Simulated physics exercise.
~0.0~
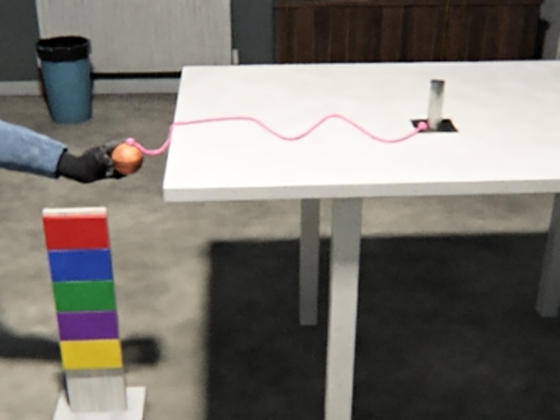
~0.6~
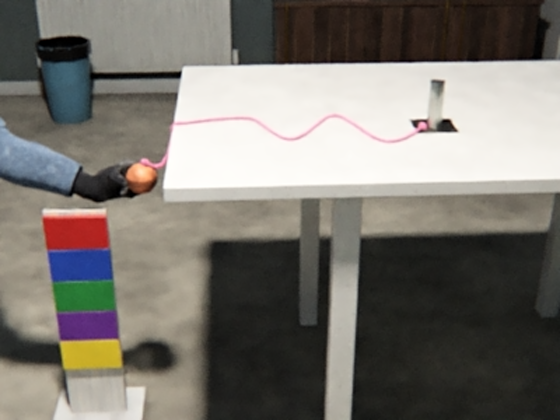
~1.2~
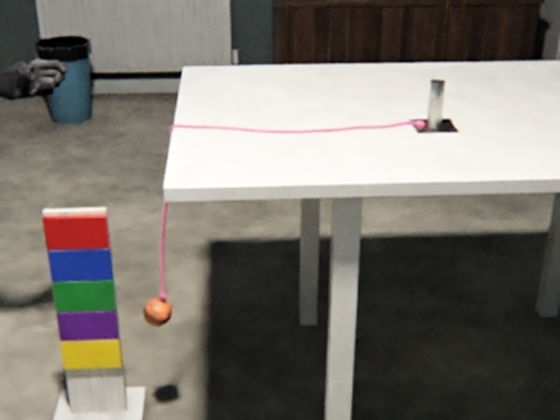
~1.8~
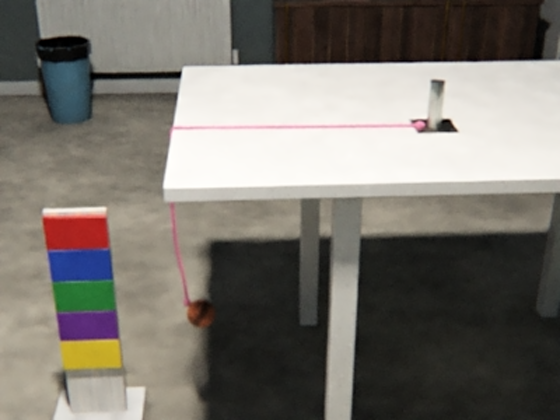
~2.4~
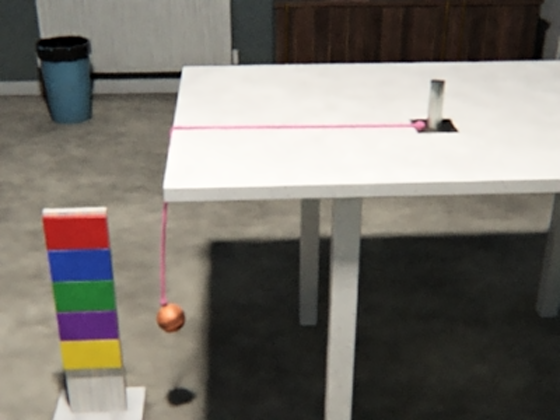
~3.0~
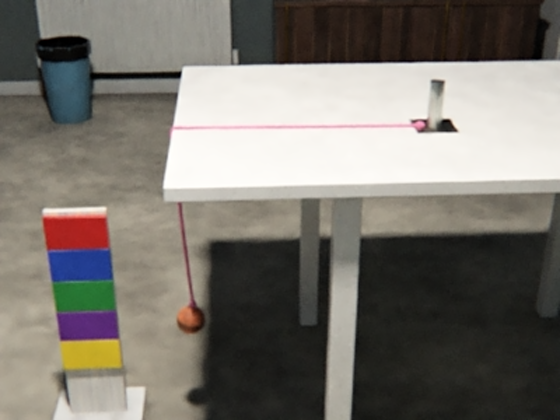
Orange ball on a pink cord dropping from a gloved hand off a table's end, then swinging gently beside the purple band.
